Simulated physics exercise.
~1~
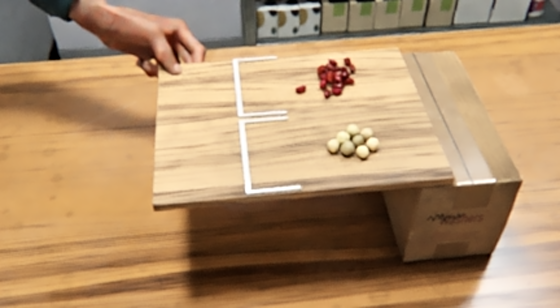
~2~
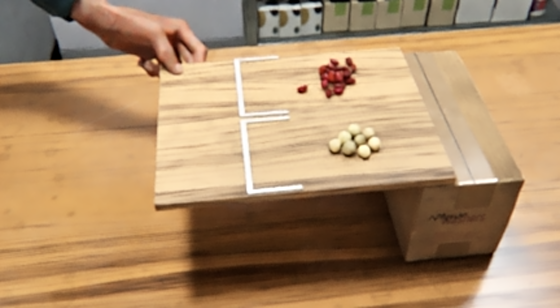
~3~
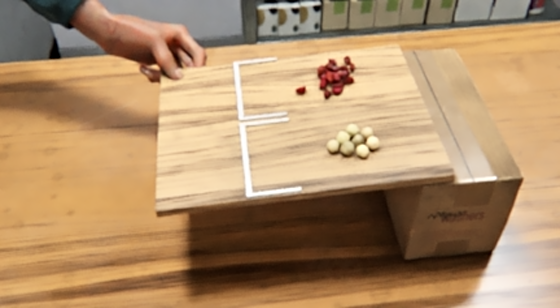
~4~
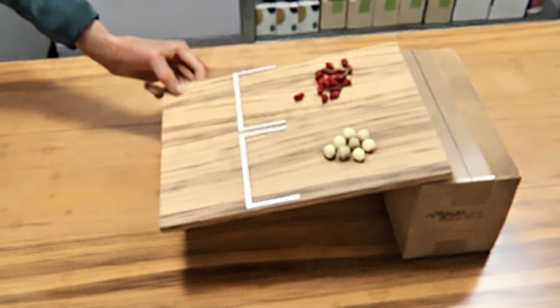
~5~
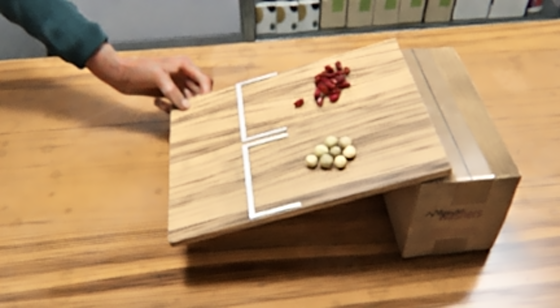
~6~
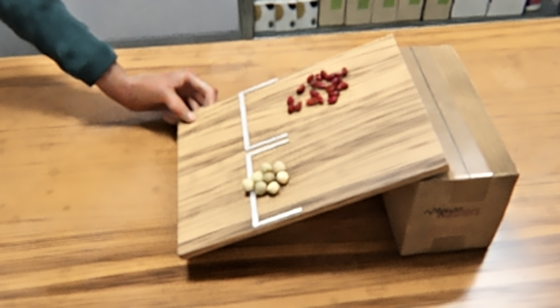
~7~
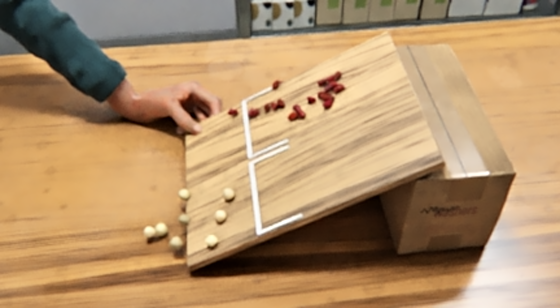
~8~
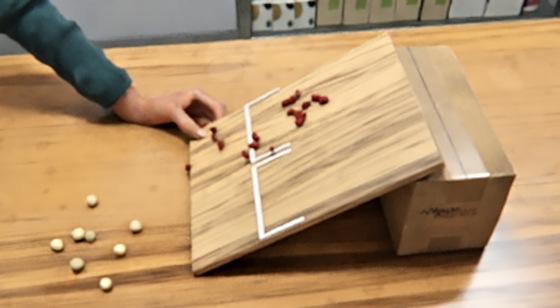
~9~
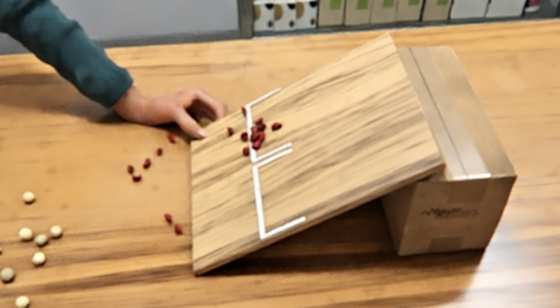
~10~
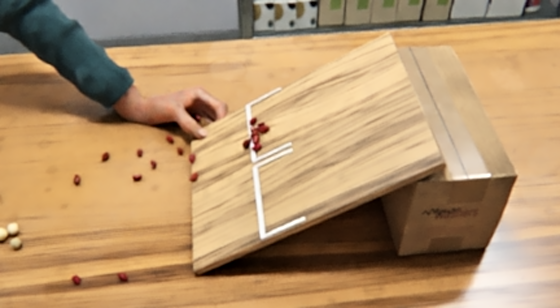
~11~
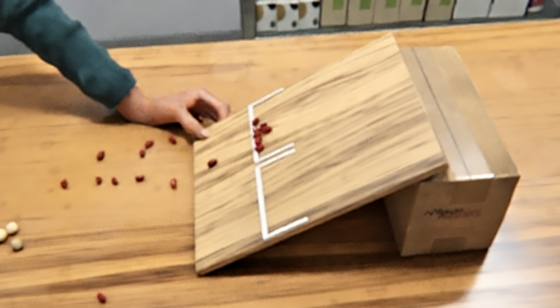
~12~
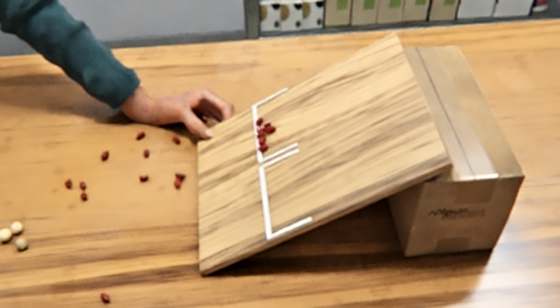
A hand lowered one end of a wooden board propped on a cardboard box, and the pale round balls rolled off across the counter, followed by many of the small red pieces, while the remaining red ones stayed caught against a white strip.
